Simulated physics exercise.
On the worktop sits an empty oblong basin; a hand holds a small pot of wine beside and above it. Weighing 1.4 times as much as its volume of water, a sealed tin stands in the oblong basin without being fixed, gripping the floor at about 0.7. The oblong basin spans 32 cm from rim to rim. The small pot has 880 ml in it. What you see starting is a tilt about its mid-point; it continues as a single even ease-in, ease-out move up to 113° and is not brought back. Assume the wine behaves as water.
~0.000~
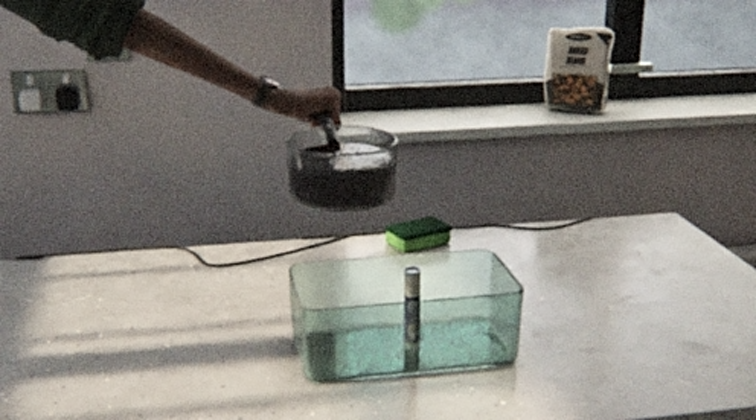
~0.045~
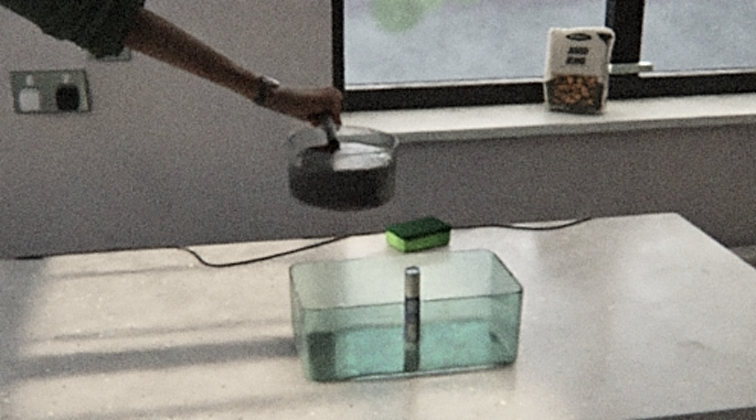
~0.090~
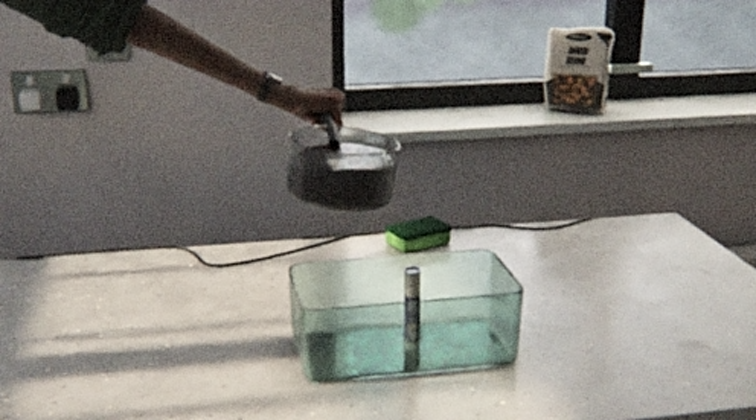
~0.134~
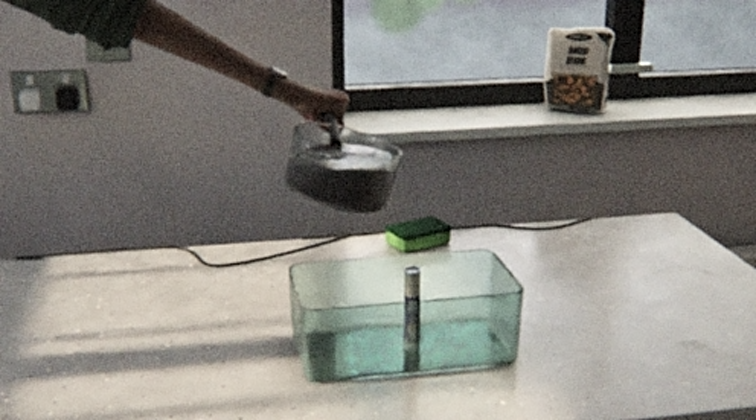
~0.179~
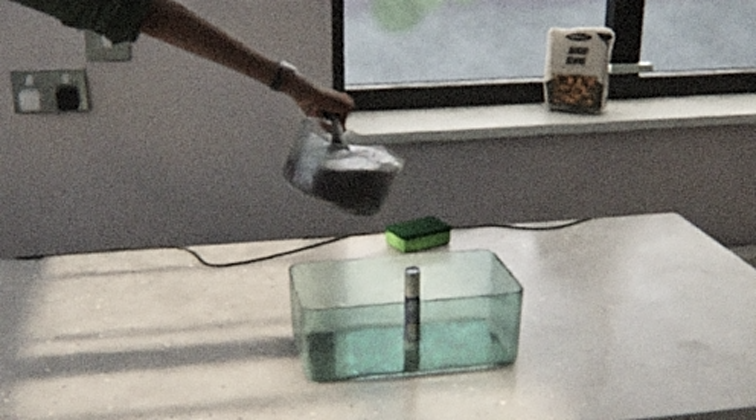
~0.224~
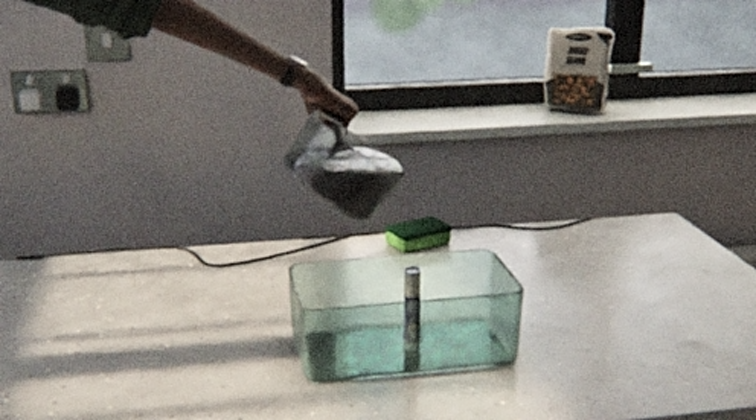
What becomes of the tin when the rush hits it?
I'd say it will ride it out.
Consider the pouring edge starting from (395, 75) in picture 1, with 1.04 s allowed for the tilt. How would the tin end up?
Then it tips over.
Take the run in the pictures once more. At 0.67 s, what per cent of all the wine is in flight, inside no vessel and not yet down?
Airborne share: Near 12 %.
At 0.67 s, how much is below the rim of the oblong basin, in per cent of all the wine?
That comes to about 84 percent.
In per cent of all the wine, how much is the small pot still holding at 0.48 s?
Close to 24 in a hundred.
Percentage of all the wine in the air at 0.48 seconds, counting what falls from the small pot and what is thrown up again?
Some 52 % is the figure.
By 0.48 s the tilt is 105° and 24 per cent is still to pour; the tin stands where it began.
By 0.67 s the tilt is 113° and 4 per cent is still to pour; the tin stands where it began.
By 0.87 s the tilt is 113° and 0 per cent is still to pour; the tin stands where it began.
By 1.08 s the tilt is 113° and 0 per cent is still to pour; the tin stands where it began.
At rest the tin stands 1 cm from where it began.
